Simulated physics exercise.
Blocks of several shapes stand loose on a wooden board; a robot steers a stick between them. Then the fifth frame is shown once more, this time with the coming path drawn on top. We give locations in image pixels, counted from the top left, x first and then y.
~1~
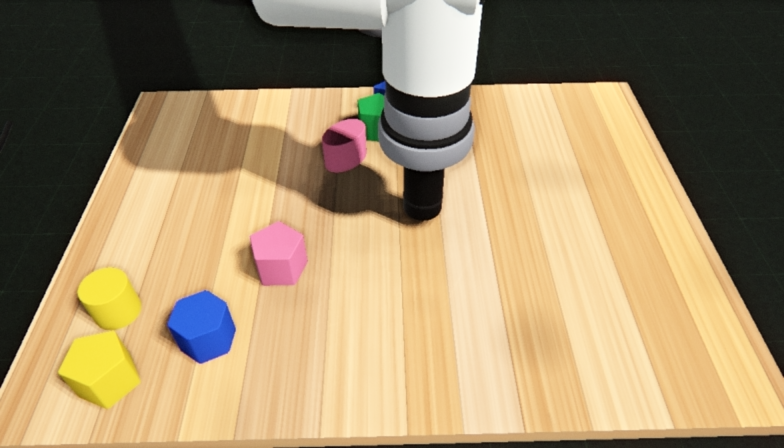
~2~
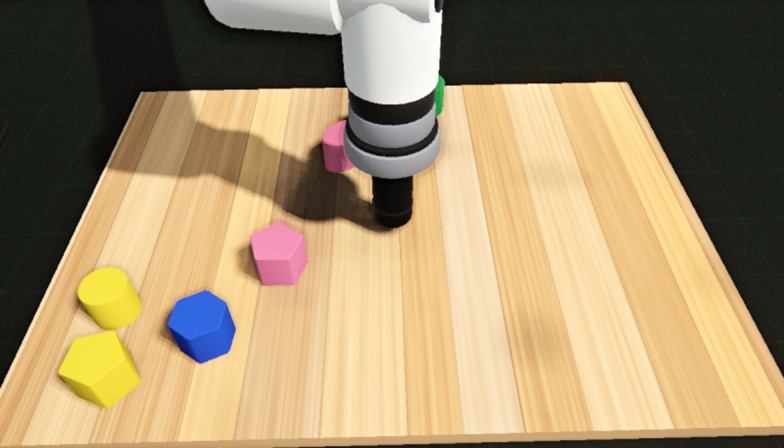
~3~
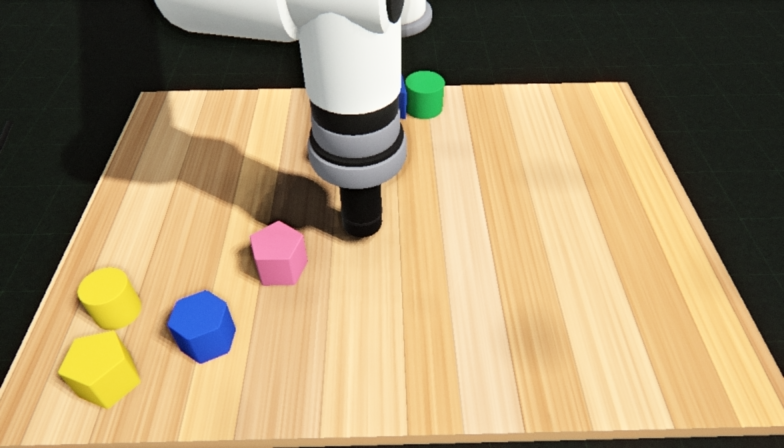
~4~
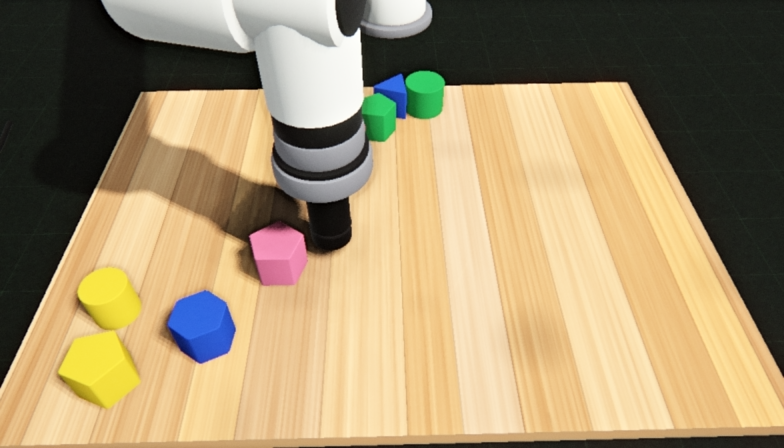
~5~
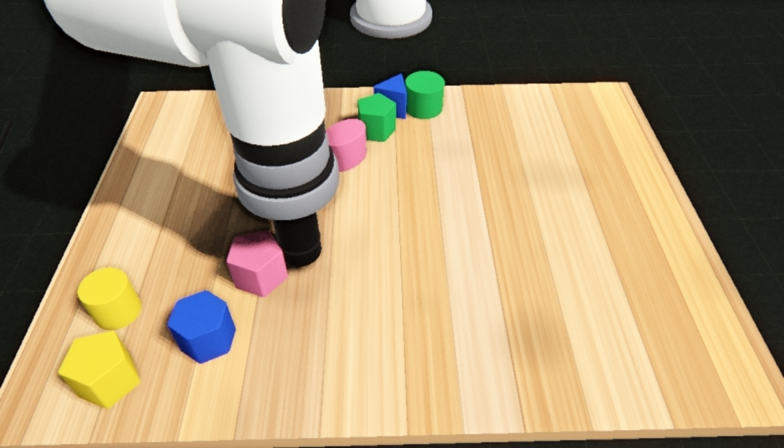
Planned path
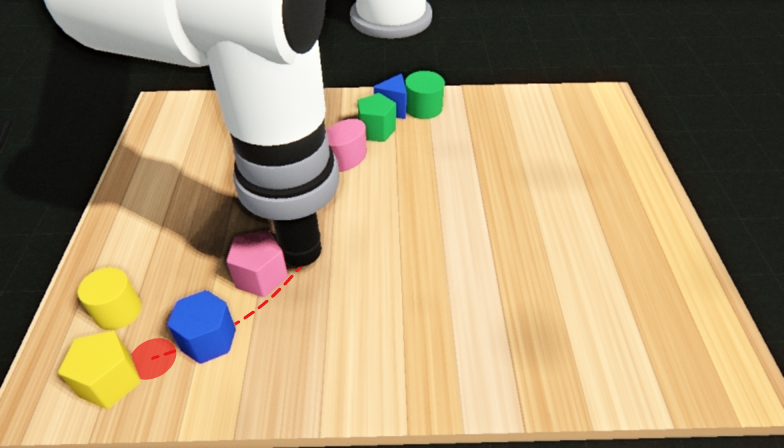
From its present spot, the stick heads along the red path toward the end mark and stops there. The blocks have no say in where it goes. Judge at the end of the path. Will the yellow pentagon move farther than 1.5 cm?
Yes - that is the case.
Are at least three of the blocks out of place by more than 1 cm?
Yes, that is how it ends up.
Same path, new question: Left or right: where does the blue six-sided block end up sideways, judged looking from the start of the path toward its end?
Right-hand side.
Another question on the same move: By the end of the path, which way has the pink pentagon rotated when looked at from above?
Prediction: Clockwise.
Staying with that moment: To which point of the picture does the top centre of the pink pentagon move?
I'd place it at (207, 265), taking the centre of its top.
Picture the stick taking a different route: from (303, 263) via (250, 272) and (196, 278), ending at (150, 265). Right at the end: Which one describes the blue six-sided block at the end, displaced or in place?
Once the path is done, it remains where it sat before.
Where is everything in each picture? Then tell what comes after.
The first frame shows stick's lower end at (423, 208); yellow pentagon at (92, 356); yellow circular block at (102, 285); blue six-sided block at (197, 313); pink pentagon at (275, 241).
The second frame shows stick at (393, 215); blocks still.
The third frame shows stick at (363, 224); blocks still.
The fourth frame shows stick at (332, 237); blocks still.
The fifth frame shows stick at (301, 252); yellow pentagon at (92, 356); yellow circular block at (102, 285); blue six-sided block at (197, 313); pink pentagon at (254, 249).
Drawn move, from (303, 263) over (267, 301) and (215, 335) to (152, 358).
The first path, step by step. One third of the way, stick at (262, 292); pink pentagon at (216, 264), turned 55° clockwise.
Two thirds of the way, stick at (210, 325); blue six-sided block at (155, 336), turned 15° clockwise; pink pentagon at (207, 265), turned 75° clockwise.
At the end, stick at (146, 348); yellow pentagon at (22, 385); yellow circular block still; blue six-sided block at (85, 362), turned 15° clockwise; pink pentagon at (207, 265), turned 75° clockwise.
